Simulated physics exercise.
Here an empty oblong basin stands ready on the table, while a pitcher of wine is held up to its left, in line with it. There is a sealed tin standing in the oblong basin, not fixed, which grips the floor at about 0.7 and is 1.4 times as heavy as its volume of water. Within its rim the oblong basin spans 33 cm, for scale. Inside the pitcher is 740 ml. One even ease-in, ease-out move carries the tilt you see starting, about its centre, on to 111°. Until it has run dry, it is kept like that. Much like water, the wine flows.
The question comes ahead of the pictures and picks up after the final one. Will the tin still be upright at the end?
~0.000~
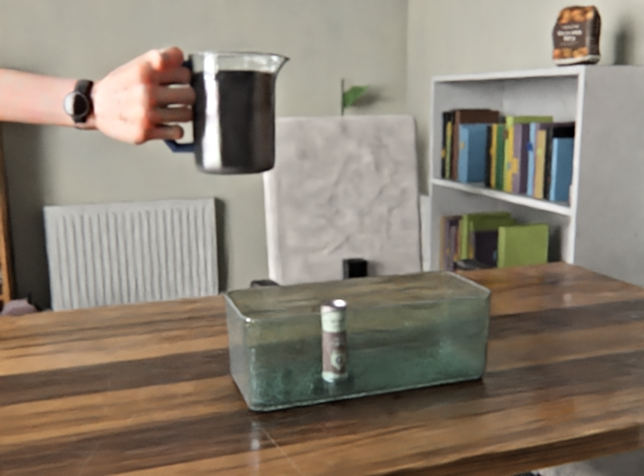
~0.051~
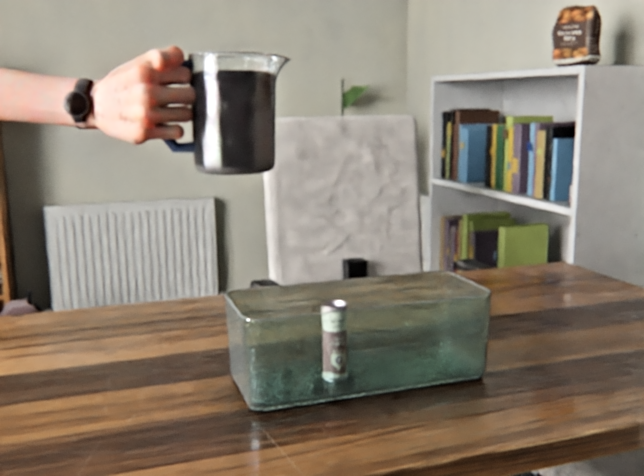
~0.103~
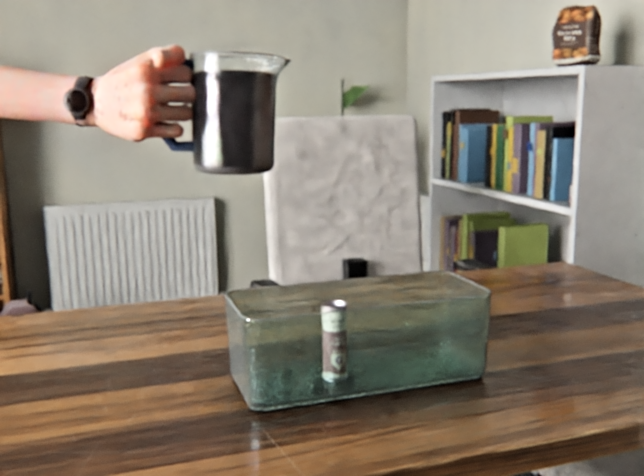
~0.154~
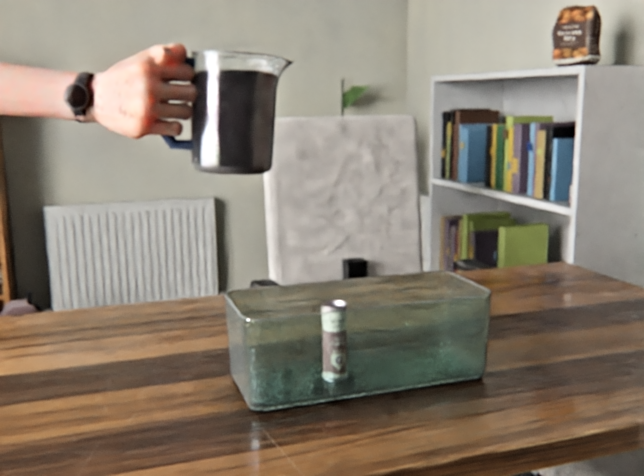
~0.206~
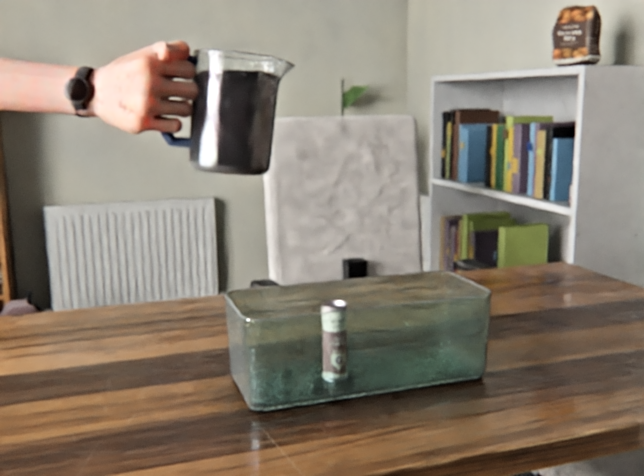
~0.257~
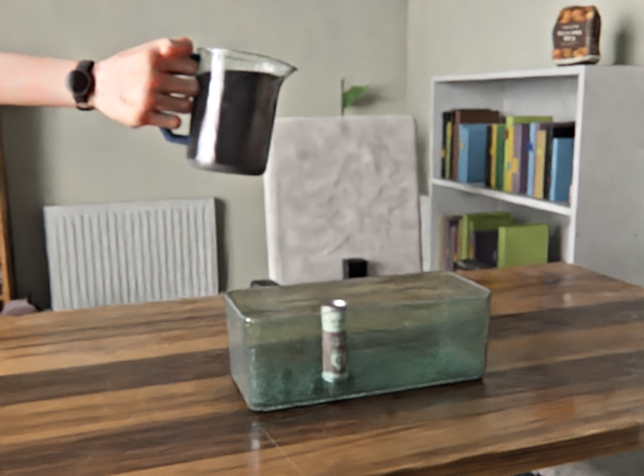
It does not come down.
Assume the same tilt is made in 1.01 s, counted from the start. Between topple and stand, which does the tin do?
After the tilt, the tin is still standing.
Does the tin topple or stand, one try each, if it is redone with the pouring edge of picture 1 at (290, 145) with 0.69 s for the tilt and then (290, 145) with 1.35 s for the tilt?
Run one: It tumbles. Run two: It does not tip.
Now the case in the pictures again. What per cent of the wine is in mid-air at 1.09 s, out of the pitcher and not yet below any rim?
About 30 per cent.
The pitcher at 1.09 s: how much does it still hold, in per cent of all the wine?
30 %.
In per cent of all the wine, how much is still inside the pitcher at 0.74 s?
Around 84 percent.
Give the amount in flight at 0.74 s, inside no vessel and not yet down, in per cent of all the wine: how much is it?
Roughly 14 %.
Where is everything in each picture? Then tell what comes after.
It leans 0°; its right rim is at (289, 58); the wine meets the walls at (191, 73) and (273, 74); the oblong basin's rim runs from (234, 307) to (469, 283); the tin's top is at (334, 308), in the first picture.
It leans 0°; its right rim is at (290, 58); the wine meets the walls at (192, 73) and (273, 74), in the second picture.
It leans 2°; its right rim is at (291, 59); the wine meets the walls at (192, 73) and (273, 75), in the third picture.
It leans 4°; its right rim is at (292, 62); the wine meets the walls at (194, 73) and (274, 75), in the fourth picture.
It leans 6°; its right rim is at (295, 65); the wine meets the walls at (195, 74) and (277, 75), in the fifth picture.
It leans 10°; its right rim is at (297, 69); the wine meets the walls at (197, 75) and (280, 76), in the sixth picture.
By 0.74 s the tilt is 63° and 84 per cent is still to pour; the tin stands where it began.
By 1.09 s the tilt is 101° and 31 per cent is still to pour; the tin stands where it began.
By 1.45 s the tilt is 111° and 1 per cent is still to pour; the tin stands where it began.
By 1.85 s the tilt is 111° and 0 per cent is still to pour; the tin stands where it began.
At rest the tin stands where it began.
